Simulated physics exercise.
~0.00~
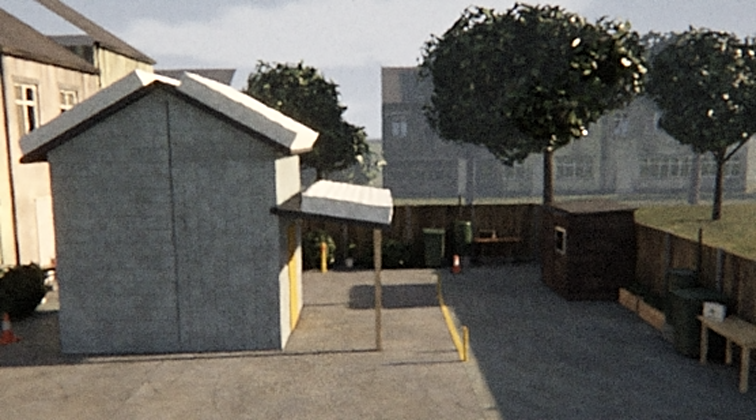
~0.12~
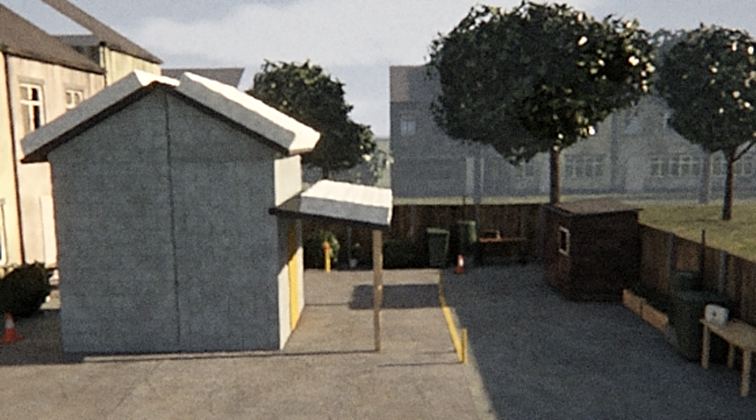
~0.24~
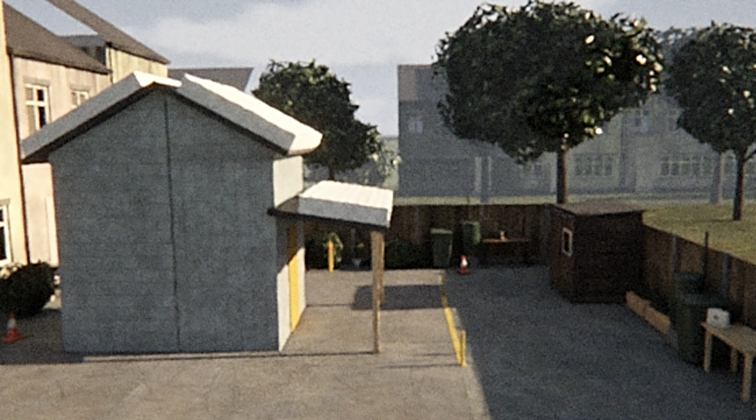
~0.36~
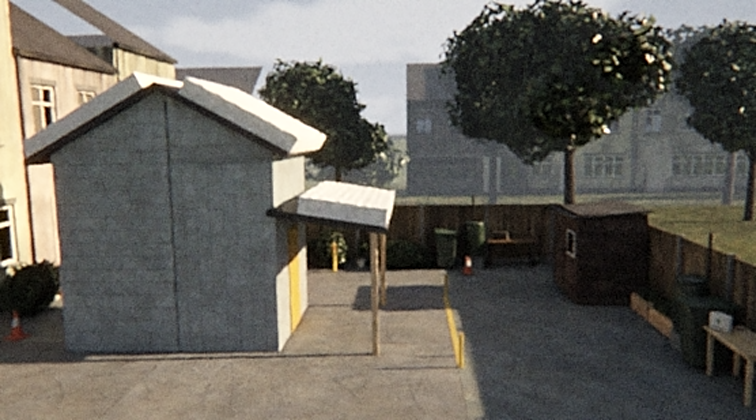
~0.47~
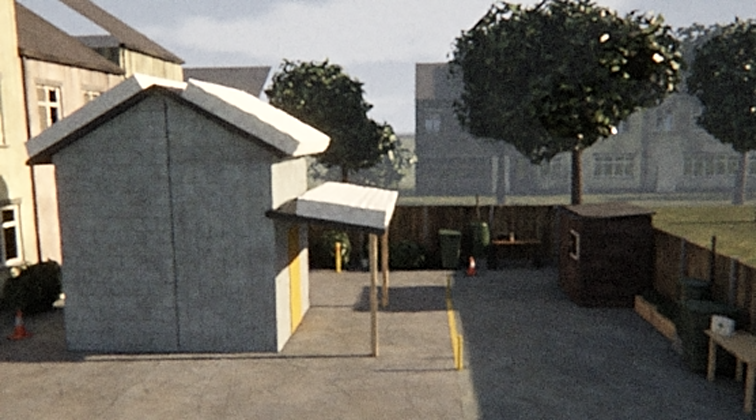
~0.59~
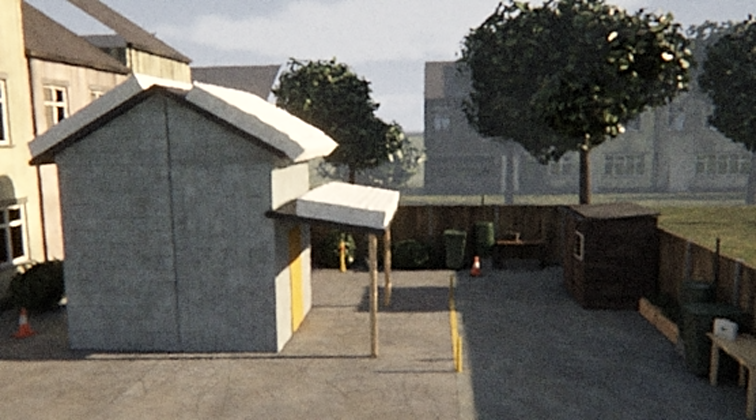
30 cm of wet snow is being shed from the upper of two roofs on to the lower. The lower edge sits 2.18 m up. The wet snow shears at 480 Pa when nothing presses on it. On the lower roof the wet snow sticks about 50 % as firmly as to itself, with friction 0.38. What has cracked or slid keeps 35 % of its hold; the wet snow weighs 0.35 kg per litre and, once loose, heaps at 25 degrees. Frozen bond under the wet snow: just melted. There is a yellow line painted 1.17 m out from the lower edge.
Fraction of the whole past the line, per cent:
9 out of 100.
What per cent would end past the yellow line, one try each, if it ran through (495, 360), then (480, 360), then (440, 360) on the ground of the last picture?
1 %, 4 %, 16 %.
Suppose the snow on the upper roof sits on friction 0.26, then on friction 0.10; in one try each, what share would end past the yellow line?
Respectively near 25 % and near 40 %.
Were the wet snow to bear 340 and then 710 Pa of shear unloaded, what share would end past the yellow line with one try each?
Going in order, it's 18 % and then 1 %.
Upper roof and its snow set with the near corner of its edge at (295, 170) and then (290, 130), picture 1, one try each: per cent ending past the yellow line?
In turn about 0 %, 25 %.
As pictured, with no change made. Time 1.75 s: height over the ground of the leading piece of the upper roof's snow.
Height: Approx. 2.6 m.
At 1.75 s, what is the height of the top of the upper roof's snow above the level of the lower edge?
Height above lower edge: Approx. 1.5 m.
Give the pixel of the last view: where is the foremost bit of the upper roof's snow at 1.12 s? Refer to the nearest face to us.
(336, 198), give or take.
By 1.12 s, none is below the lower edge and 0 % is past the line.
By 1.75 s, none is below the lower edge and 0 % is past the line.
By 2.37 s, 6 % is below the lower edge and 0 % is past the line.
By 3.00 s, 33 % is below the lower edge and 6 % is past the line.
By 4.80 s, at the end, 36 % is below the lower edge and 9 % is past the line.
